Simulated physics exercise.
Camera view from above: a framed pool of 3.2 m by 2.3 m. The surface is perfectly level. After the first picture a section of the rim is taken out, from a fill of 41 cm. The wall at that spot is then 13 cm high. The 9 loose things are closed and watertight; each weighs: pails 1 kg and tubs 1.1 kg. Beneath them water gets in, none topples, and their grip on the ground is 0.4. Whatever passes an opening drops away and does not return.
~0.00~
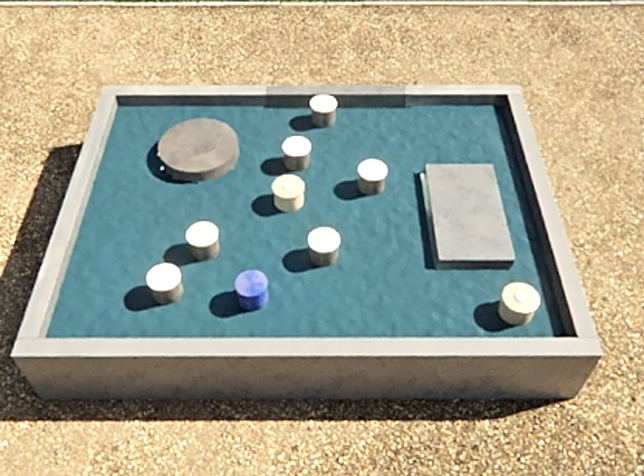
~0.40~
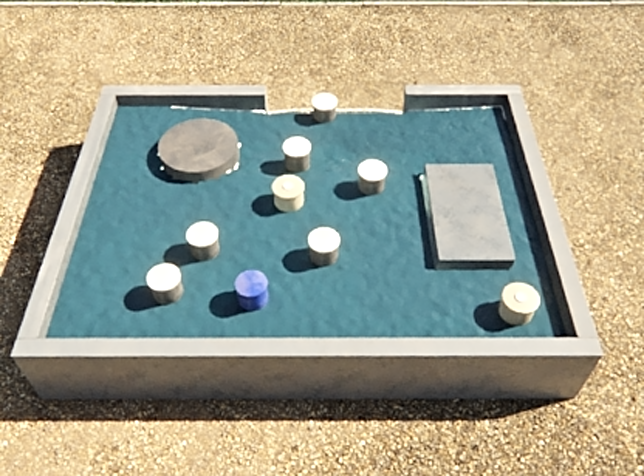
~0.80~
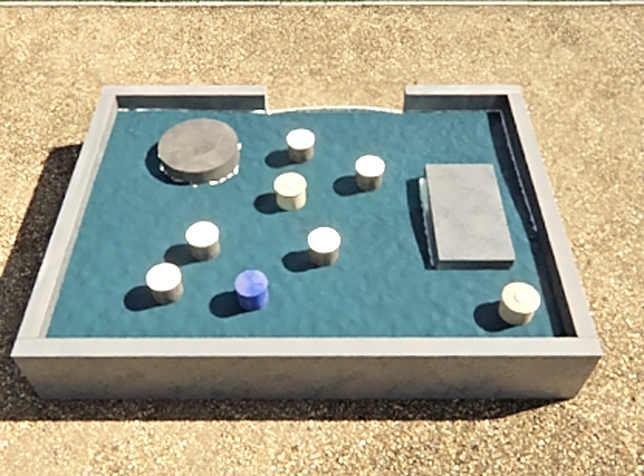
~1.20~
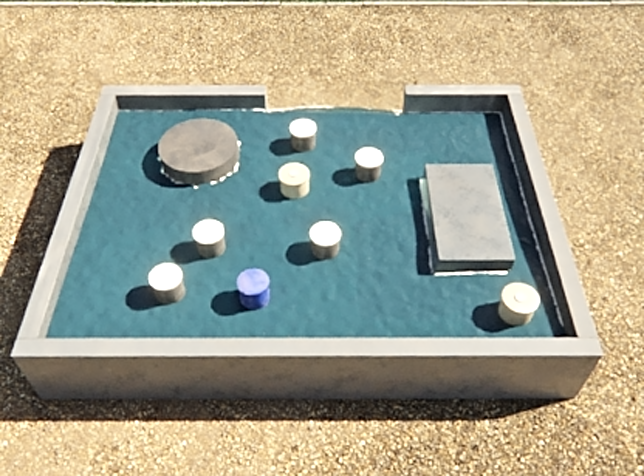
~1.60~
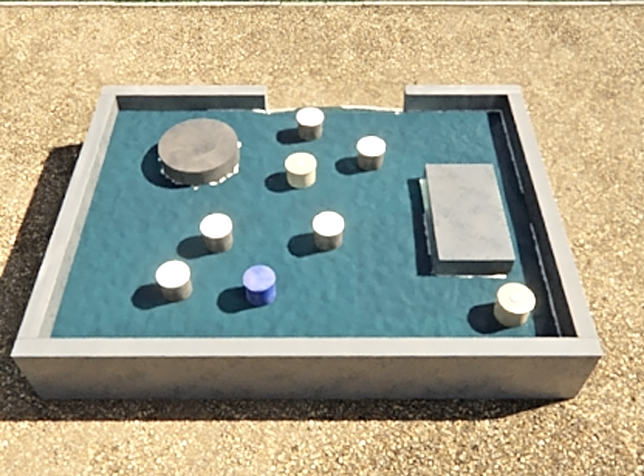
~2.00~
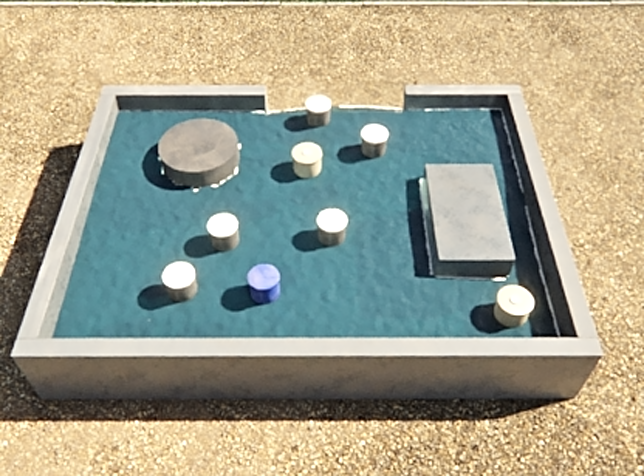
Small floating pails drift toward a gap in the pool's far rim, and one slips out.
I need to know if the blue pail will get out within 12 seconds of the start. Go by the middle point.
It is shut in.
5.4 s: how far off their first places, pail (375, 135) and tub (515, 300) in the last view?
Result, in order - first: Washed out; second: 10 cm.
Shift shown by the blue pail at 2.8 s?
It is about 20 cm out of place by then.
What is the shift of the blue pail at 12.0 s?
60 cm.
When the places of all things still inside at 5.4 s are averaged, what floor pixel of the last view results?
I'd put it around (317, 281).
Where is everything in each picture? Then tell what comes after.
The first picture shows the blue pail at (251, 283) floats; 41 cm deep round most things; 0 of 9 have shifted.
The second picture shows the blue pail at (251, 283), afloat; 41 cm deep round most things; 1 of 9 have shifted.
The third picture shows the blue pail at (251, 283) floats; about 2590 L in view; 4 of 9 have shifted.
The fourth picture shows the blue pail at (253, 282) floats, 3 cm from its start; about 2510 L in view; 6 of 9 have shifted.
The fifth picture shows the blue pail at (259, 278), afloat, 8 cm from its start; 37 cm deep round most things; 8 of 9 have shifted.
The sixth picture shows the blue pail at (263, 277) floats, 11 cm from its start; 35 cm deep round most things; 8 of 9 have shifted.
After 2.8 s the blue pail is near (269, 276), 0.2 m from its start, afloat; 2 of 9 are out; 7 afloat.
After 5.4 s the blue pail is near (279, 264), 0.3 m from its start, afloat; 4 of 9 are out; 5 afloat.
After 8.0 s the blue pail is near (292, 251), 0.4 m from its start, afloat; 4 of 9 are out; 5 afloat.
After 12.0 s the blue pail is near (305, 234), 0.6 m from its start, afloat; 4 of 9 are out; 5 afloat.
